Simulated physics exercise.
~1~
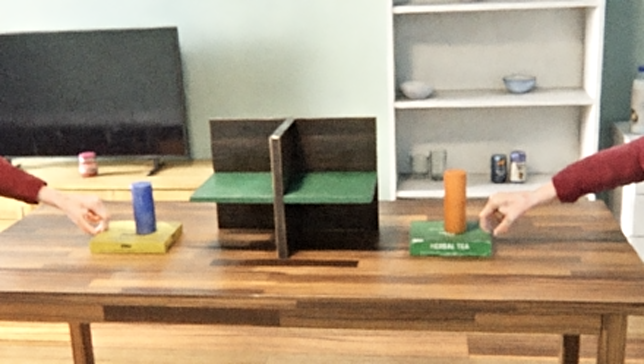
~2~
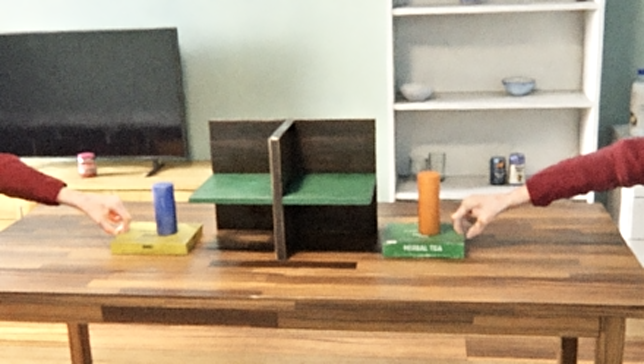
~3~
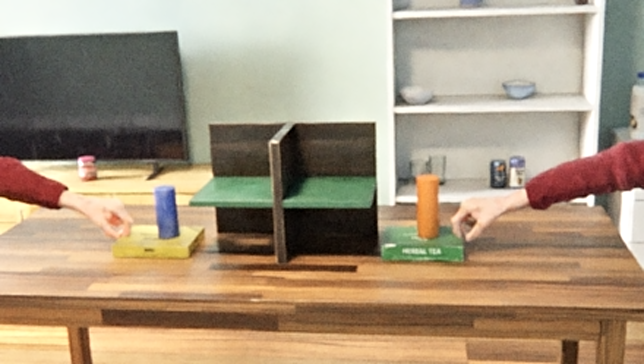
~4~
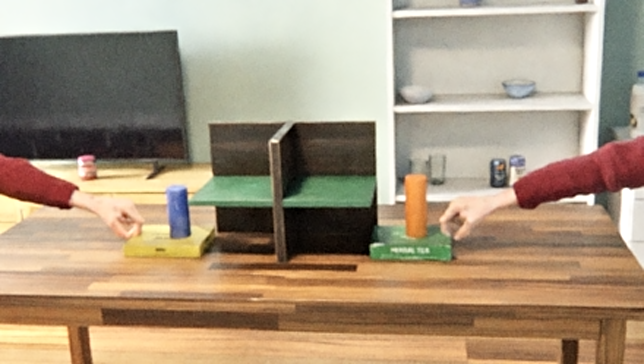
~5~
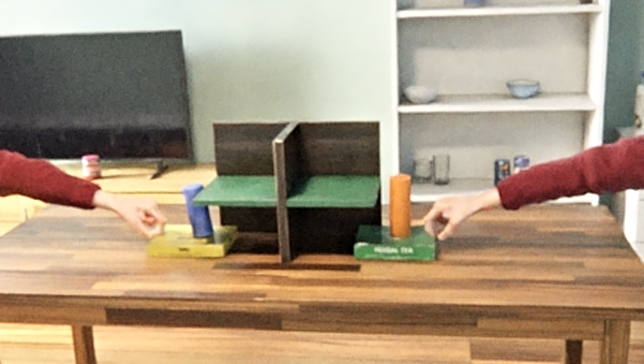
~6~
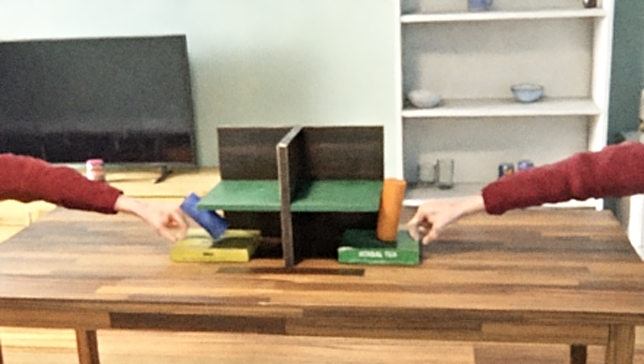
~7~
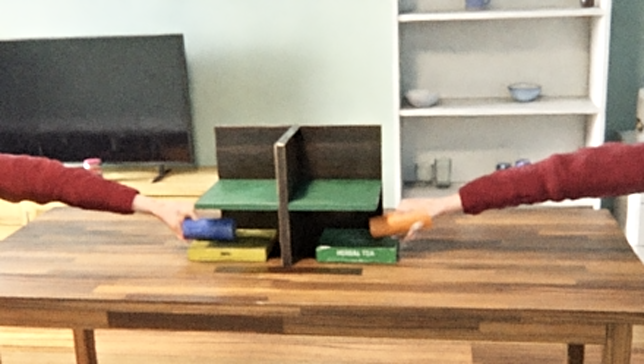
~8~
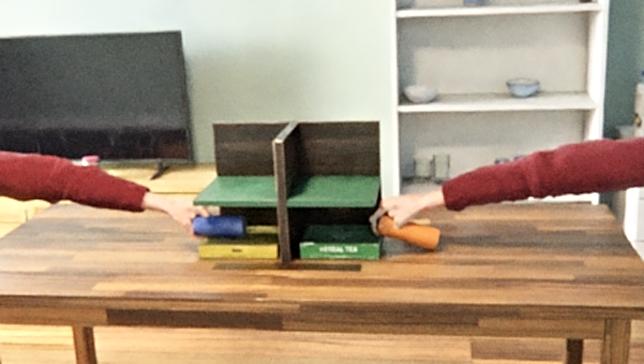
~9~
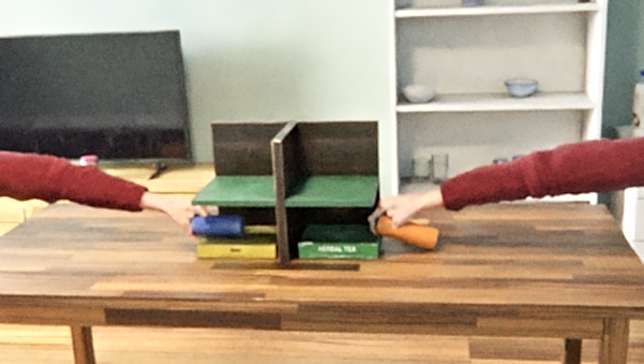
On a wooden table, two hands slide boxes under a shelf, knocking both candles over.
